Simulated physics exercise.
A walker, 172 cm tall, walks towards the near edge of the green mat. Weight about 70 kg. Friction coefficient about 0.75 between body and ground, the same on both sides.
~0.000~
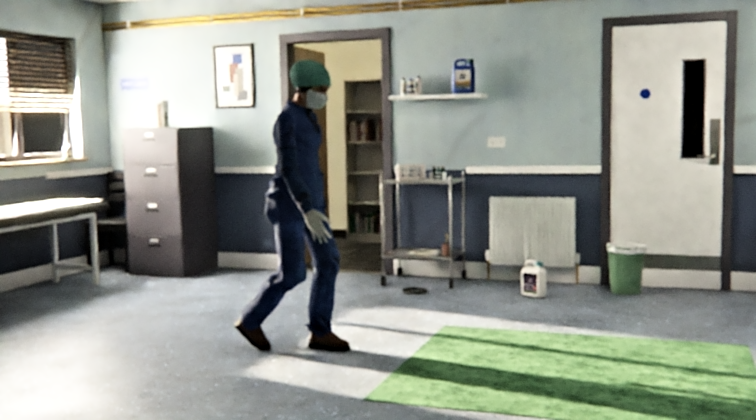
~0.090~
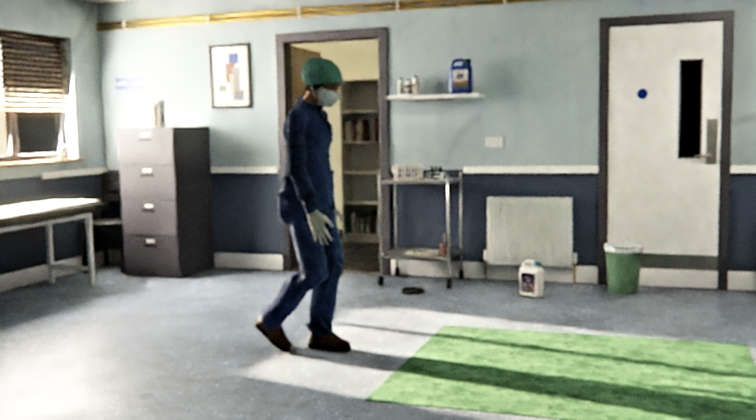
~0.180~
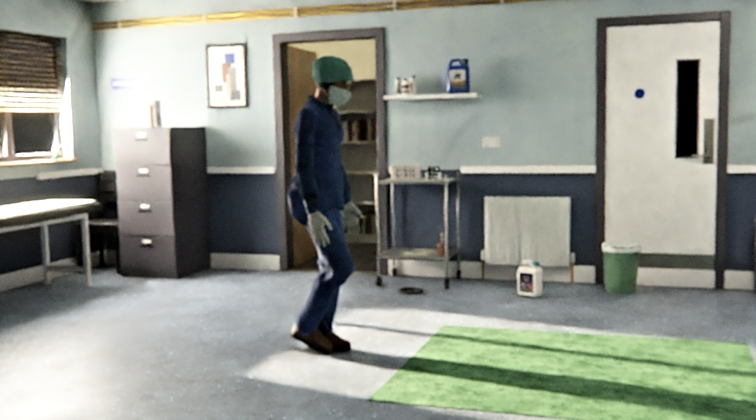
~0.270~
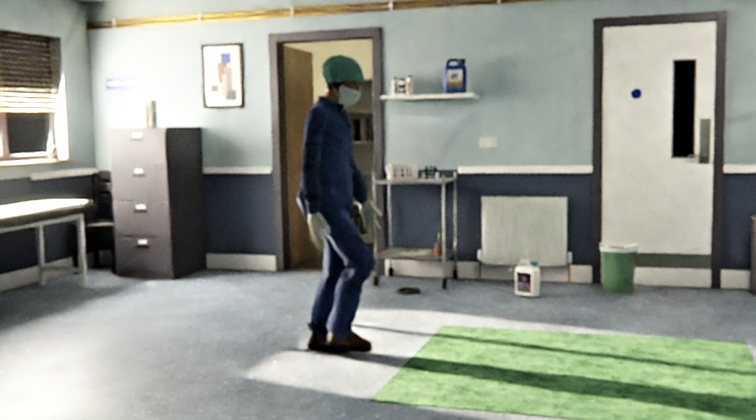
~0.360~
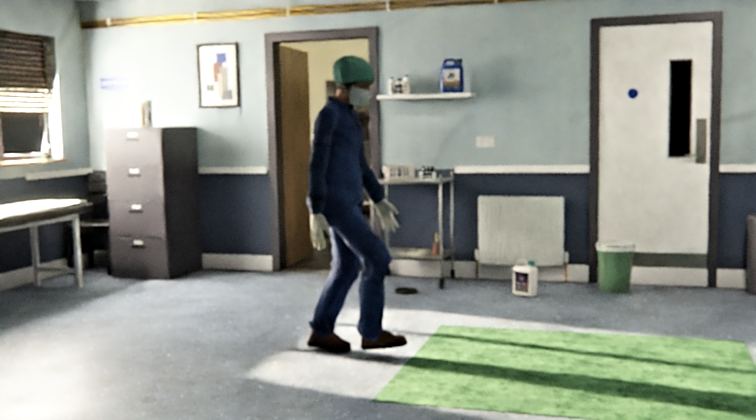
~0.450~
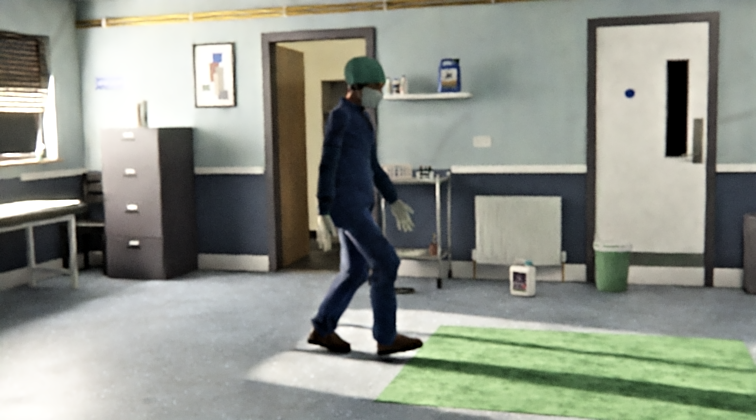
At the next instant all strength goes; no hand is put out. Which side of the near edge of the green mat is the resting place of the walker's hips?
The walker's hips halt before the near edge of the green mat.
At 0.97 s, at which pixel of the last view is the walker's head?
At about (454, 266).
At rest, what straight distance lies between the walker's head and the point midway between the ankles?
Some 60 cm apart.
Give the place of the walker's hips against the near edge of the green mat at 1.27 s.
Some 20 cm short of it.
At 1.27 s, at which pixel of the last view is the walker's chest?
Around (410, 318).
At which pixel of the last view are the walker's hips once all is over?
At about (349, 351).
After 0.72 s the walker's hips are 21 cm short of the near edge of the green mat, near (373, 244) in the last picture's view; the walker's head 7 cm short of the near edge of the green mat.
After 0.97 s the walker's hips are 22 cm short of the near edge of the green mat, near (371, 298) in the last picture's view.
After 1.27 s the walker's hips are 18 cm short of the near edge of the green mat, near (358, 344) in the last picture's view.
Final state at 1.9 s, walker's hips stop short of the near edge of the green mat; walker's head crosses the near edge of the green mat; walker's chest crosses the near edge of the green mat.
